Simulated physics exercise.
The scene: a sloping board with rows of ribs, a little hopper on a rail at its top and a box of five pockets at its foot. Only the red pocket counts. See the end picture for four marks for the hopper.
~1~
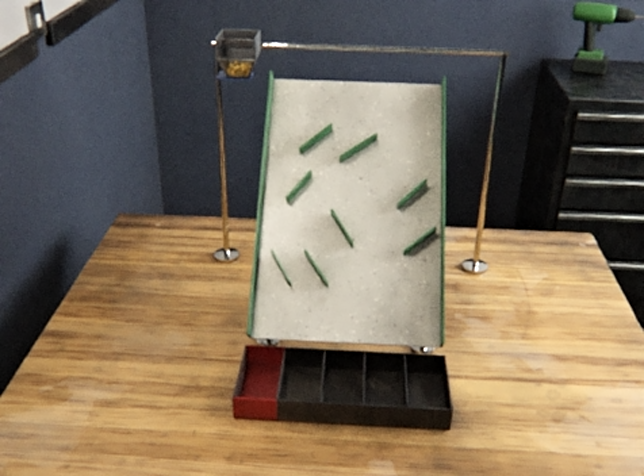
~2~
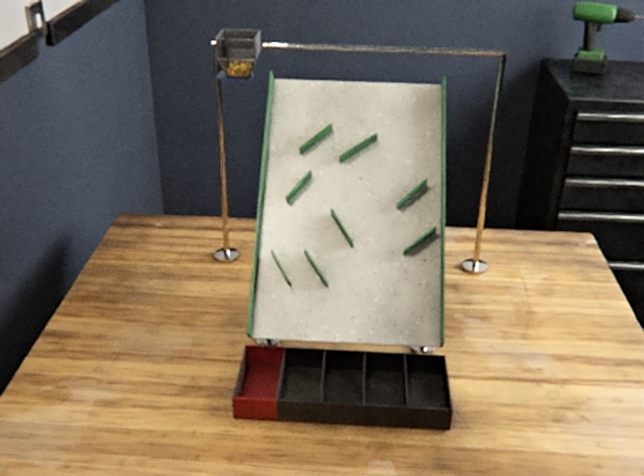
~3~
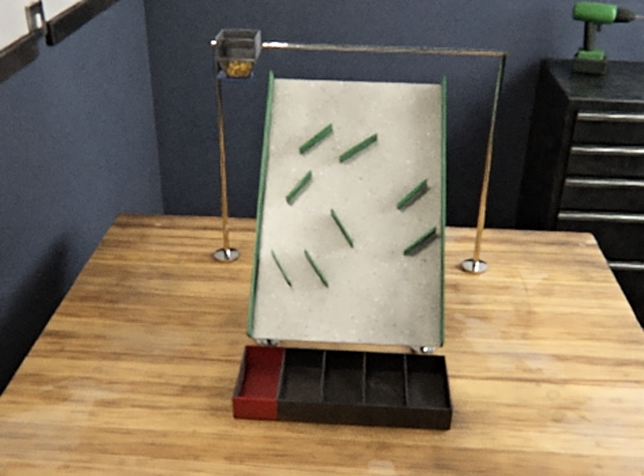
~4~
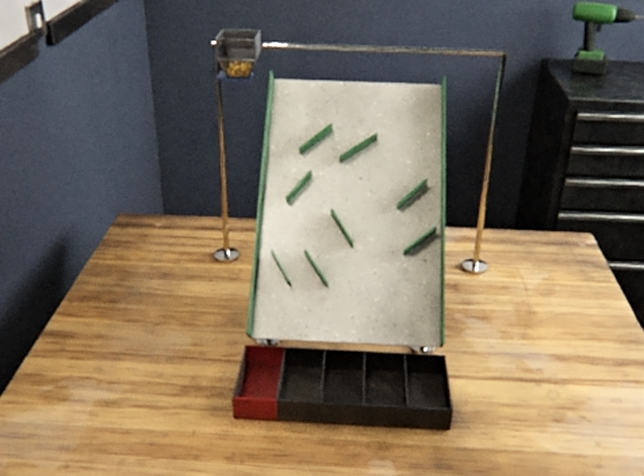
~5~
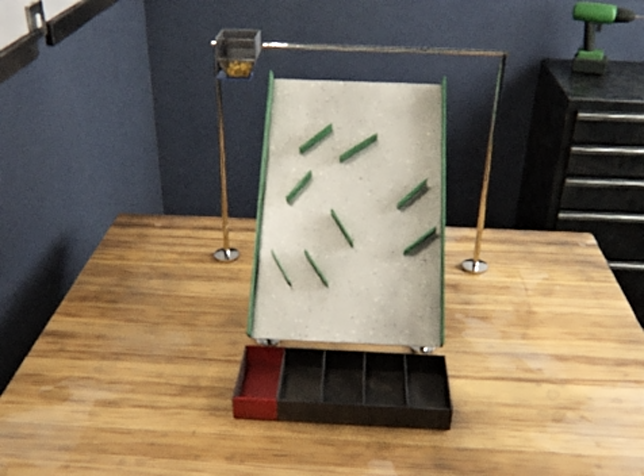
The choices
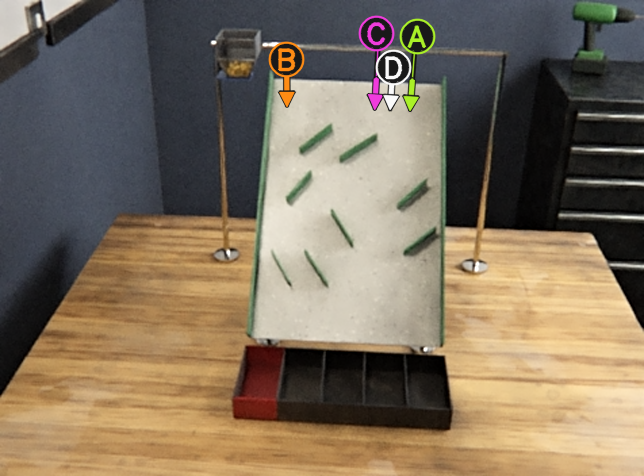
On a wooden tabletop, a small hopper of yellowish bits sat on a rail above a sloping board with green ribs and a box with one red pocket, and nothing moved.
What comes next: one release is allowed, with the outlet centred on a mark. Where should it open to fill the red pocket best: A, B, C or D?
Best: B.
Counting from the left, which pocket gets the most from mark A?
The third from the left.
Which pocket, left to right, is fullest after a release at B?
It is the first one.
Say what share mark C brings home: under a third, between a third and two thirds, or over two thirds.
Under a third.
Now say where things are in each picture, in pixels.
Hopper at (239, 68), puffed corn balls, door shut, in the first frame.
Ribs (299, 148) to (332, 124), (340, 157) to (377, 133), (286, 198) to (311, 170), in the second frame.
Ribs (399, 204) to (427, 179), (331, 209) to (353, 243), (405, 251) to (436, 227), in the third frame.
Ribs (271, 249) to (290, 282), (305, 250) to (327, 283), in the fourth frame.
Red pocket at (255, 407), number 1 of 5 from the left, in the fifth frame.
On the marked copy, mark A meets the board at (410, 105); mark B meets the board at (286, 101); mark C meets the board at (375, 104); mark D meets the board at (390, 104).
Choosing A, none in the red pocket, nearly all in other pockets, a stray few outside the box.
Choosing B, most in the red pocket, about a quarter in other pockets.
Choosing C, a stray few in the red pocket, nearly all in other pockets, a stray few held on the board.
Choosing D, a stray few in the red pocket, nearly all in other pockets.
